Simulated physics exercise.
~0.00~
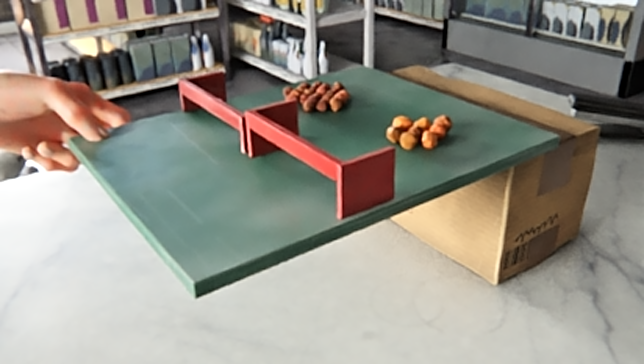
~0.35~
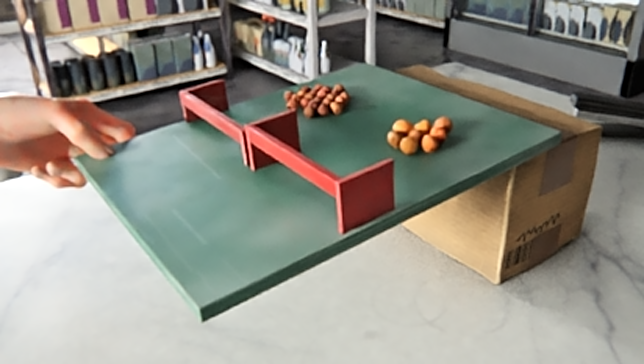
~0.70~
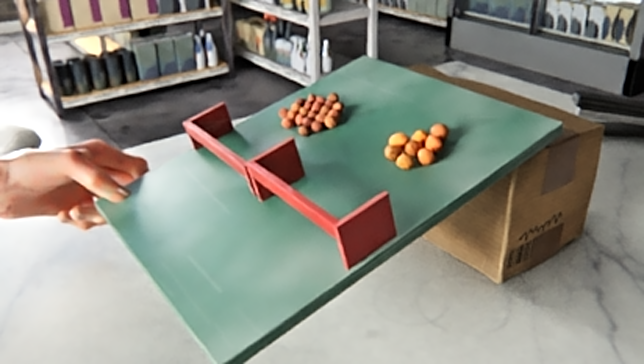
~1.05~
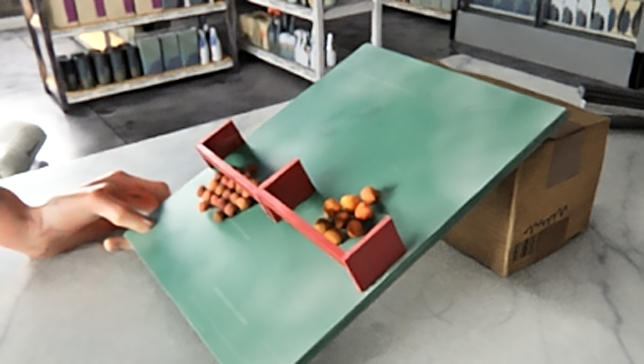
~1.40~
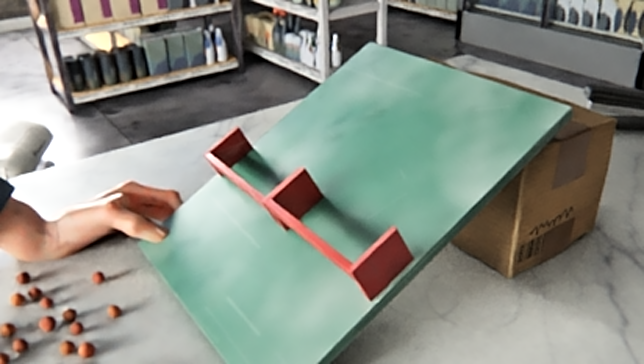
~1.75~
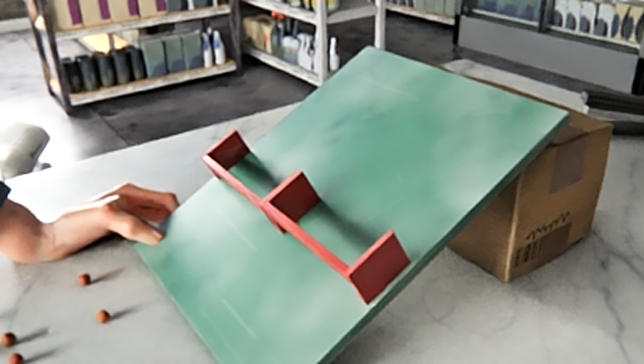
On a marble counter, a hand tilts a green board and both ball piles roll off.
